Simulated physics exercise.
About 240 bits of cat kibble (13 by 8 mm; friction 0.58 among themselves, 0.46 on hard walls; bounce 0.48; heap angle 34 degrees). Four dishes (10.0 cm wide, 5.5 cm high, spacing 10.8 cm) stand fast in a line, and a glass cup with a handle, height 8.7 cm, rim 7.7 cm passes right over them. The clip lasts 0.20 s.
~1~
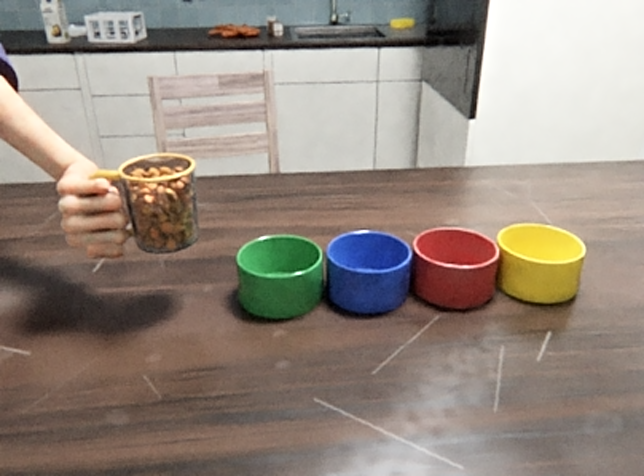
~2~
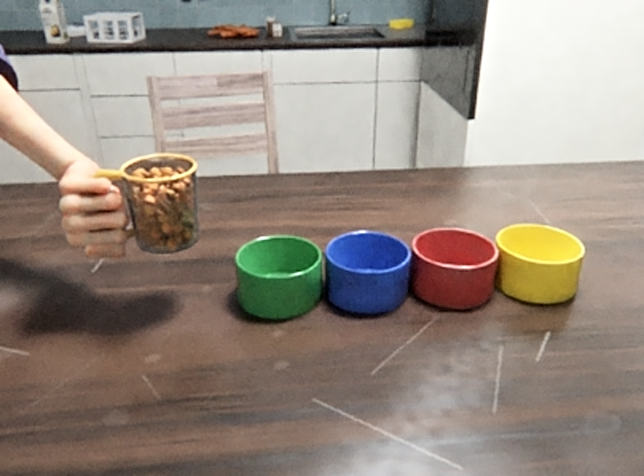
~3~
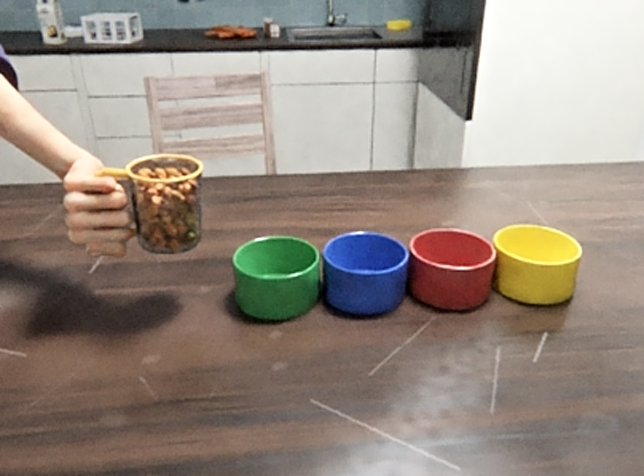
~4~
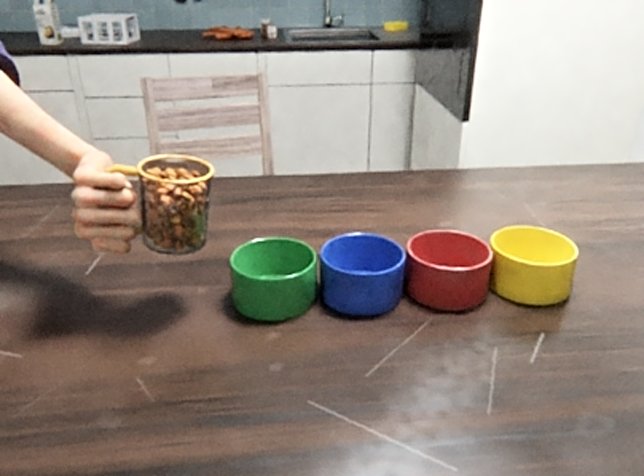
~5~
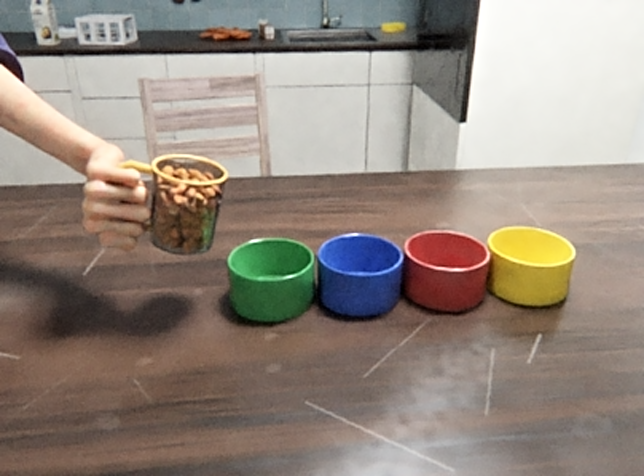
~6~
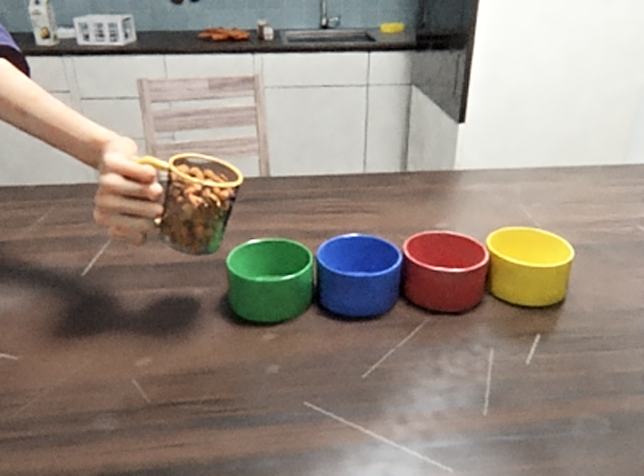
In a kitchen, a hand held a clear cup of small brown pieces above a dark table, then moved it right toward four colored bowls in a row, tilting it slightly.
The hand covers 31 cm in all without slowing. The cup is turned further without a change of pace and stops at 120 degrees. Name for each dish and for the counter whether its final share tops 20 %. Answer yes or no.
Red dish: Yes; blue dish: No; green dish: No; yellow dish: No; on the counter: No.
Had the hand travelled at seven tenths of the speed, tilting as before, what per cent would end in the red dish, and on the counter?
In that case red 70, counter 10.
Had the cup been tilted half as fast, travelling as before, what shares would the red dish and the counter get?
Red 100; counter 0.
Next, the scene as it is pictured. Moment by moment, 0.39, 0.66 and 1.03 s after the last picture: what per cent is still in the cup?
In turn: 100, 90, 5.
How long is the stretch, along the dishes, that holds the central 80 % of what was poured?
About 6 cm.
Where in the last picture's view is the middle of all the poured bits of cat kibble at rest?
Near (450, 269).
Then, 0.39 s after the last picture, tilt 66 degrees; cup holds 100 %.
Then, 0.66 s after the last picture, tilt 100 degrees; cup holds 90 %, red 10 %.
Then, 1.03 s after the last picture, tilt 120 degrees; cup holds 5 %, red 85 %.
In the end, red 90 %, blue 0 %, green 0 %, yellow 0 %, counter 5 %.
